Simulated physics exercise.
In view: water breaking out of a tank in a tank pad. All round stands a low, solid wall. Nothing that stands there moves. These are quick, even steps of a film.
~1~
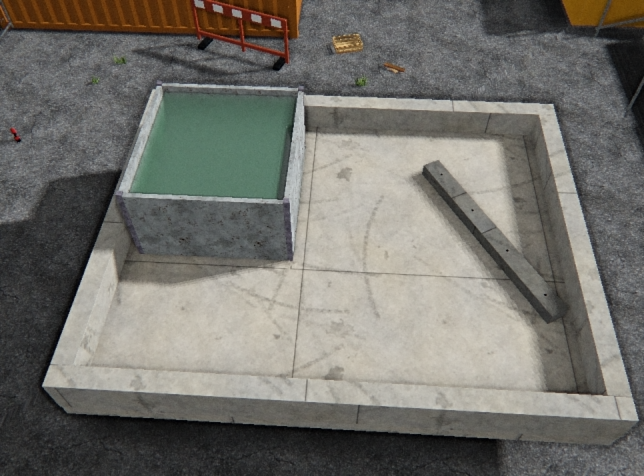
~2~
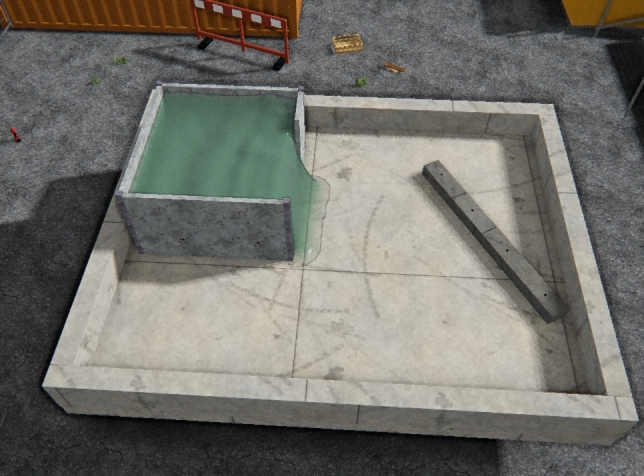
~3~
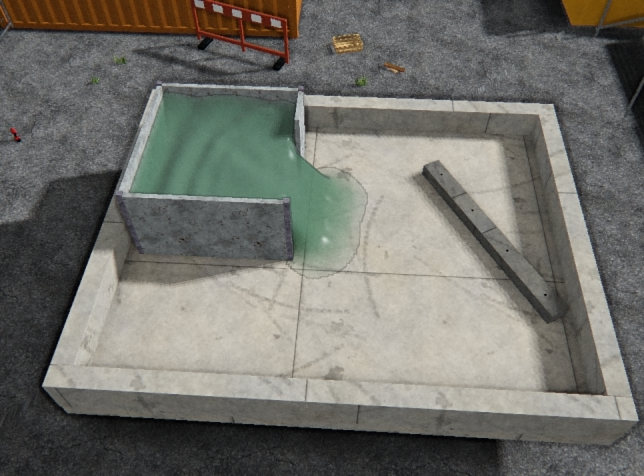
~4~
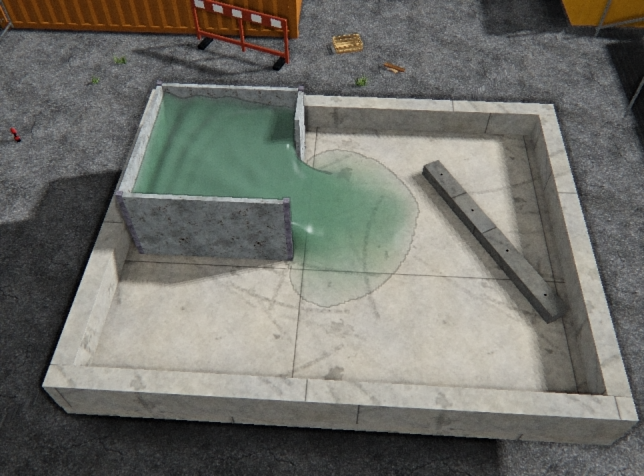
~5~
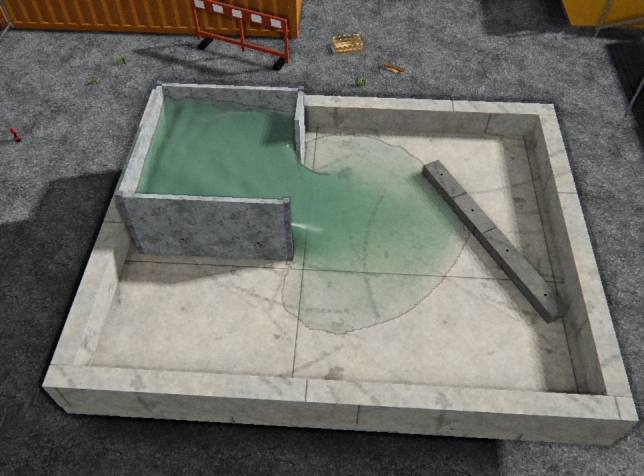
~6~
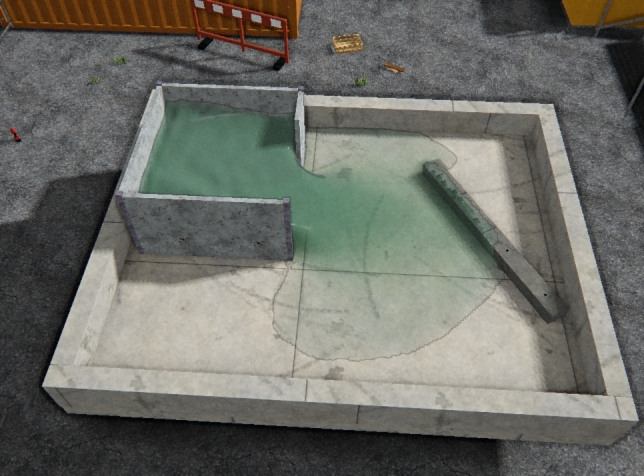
Green water pouring from an open-topped tank's right side, fanning across a low-walled concrete pad and reaching a diagonal grey beam.
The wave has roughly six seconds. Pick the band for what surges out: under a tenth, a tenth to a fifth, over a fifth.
It loses less than a tenth.
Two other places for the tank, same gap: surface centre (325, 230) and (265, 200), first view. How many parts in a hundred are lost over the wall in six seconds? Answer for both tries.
Roughly 12 per cent, then 8 per cent.
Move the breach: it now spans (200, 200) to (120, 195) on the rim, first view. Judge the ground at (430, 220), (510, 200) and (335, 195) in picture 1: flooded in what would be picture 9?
One after the other: Clear, clear, clear.
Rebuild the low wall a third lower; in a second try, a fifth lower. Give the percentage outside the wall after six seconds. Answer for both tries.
Near 14 and 8 in a hundred.
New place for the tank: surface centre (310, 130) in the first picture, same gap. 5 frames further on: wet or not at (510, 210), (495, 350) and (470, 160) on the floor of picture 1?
In turn: Covered, under water, wet.
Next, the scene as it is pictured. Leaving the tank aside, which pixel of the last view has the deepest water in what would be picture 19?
I would point to (587, 409).
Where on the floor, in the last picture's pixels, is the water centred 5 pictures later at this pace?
Close to (322, 221).
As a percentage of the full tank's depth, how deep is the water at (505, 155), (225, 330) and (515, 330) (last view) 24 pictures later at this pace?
In turn 18, 6 and 20 in a hundred.
A moment on, water covers 50 % of the floor; the low wall has let 0 % over.
Next, water covers 55 % of the floor; the low wall has let 0 % over.
Then, water covers 60 % of the floor; the low wall has let 3 % over.
Later, water covers 70 % of the floor; the low wall has let 4 % over.
In the end, water covers 80 % of the floor; the low wall has let 4 % over.
